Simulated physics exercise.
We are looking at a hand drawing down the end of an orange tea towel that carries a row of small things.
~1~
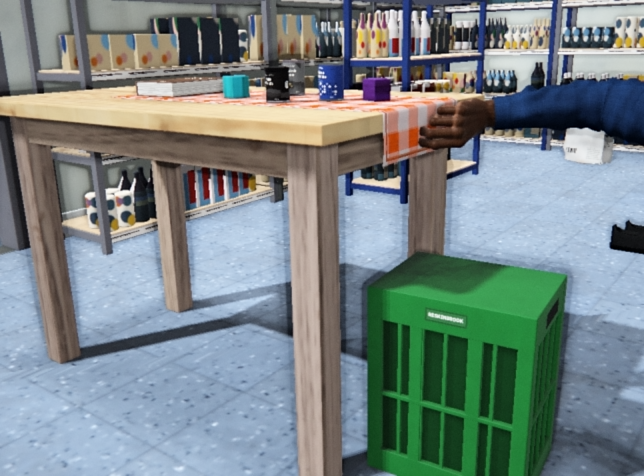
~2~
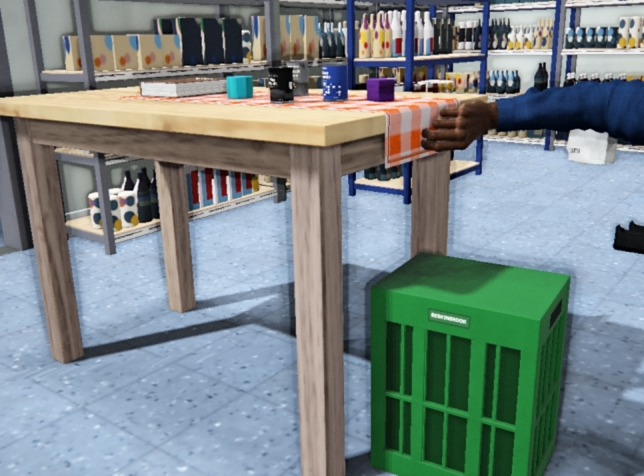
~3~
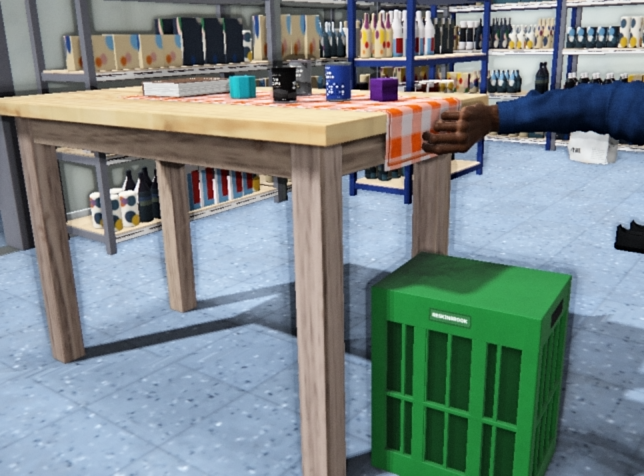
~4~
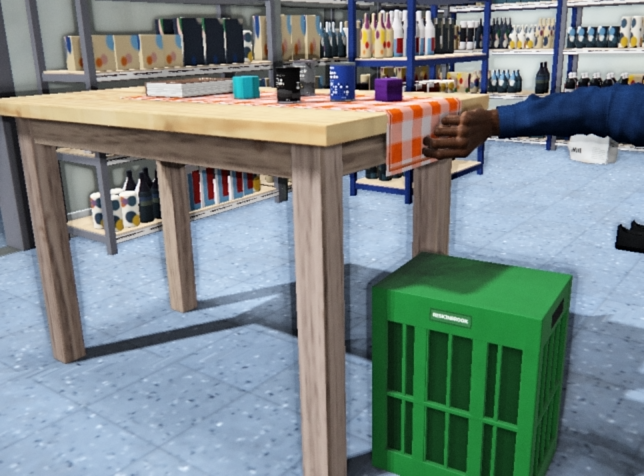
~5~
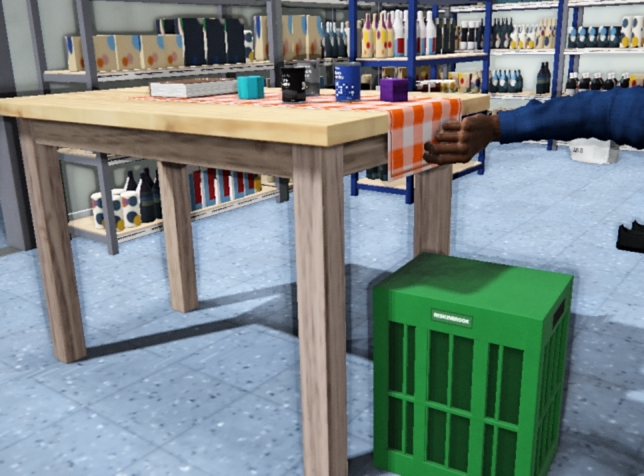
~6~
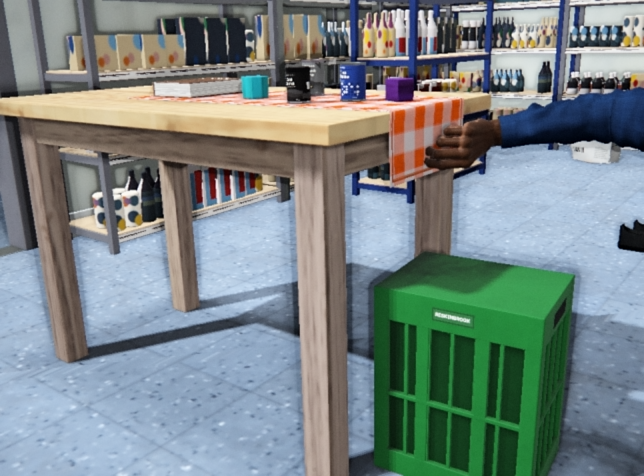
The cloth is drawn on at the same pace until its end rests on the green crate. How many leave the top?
The table loses two.
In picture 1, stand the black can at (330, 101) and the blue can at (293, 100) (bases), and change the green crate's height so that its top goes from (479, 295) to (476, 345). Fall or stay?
The black can tumbles off; the blue can goes over.
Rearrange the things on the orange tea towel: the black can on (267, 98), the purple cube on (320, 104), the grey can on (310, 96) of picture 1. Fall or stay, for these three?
The black can holds on; the purple cube comes down; the grey can does not fall.
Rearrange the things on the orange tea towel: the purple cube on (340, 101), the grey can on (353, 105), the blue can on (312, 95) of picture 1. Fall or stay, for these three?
The purple cube is carried off, the grey can drops off, the blue can remains up.
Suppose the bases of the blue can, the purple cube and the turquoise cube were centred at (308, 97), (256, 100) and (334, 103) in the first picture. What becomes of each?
The blue can stays on; the purple cube survives; the turquoise cube drops off.
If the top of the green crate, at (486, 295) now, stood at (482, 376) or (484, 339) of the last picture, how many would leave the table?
The count: 4 and 3.
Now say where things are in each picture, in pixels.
The first picture shows hem (383, 166); purple cube (377, 78); blue can (331, 62); black can (277, 67); grey can (293, 60); turquoise cube (236, 76); top of the crate (479, 295).
The second picture shows hem (386, 168); purple cube (380, 79).
The third picture shows hem (385, 171); blue can (338, 63).
The fourth picture shows hem (386, 176); black can (288, 67); top of the crate (484, 295).
The fifth picture shows hem (389, 182); grey can (309, 61).
The sixth picture shows hem (390, 188); purple cube (399, 78); blue can (353, 62); black can (298, 67); grey can (313, 60); turquoise cube (255, 76).
Soon after, hem near (429, 235); purple cube gone.
After that, hem on the crate; purple cube and blue can gone.
In the end, hem on the crate; purple cube and blue can gone. The count of fallen things is two.
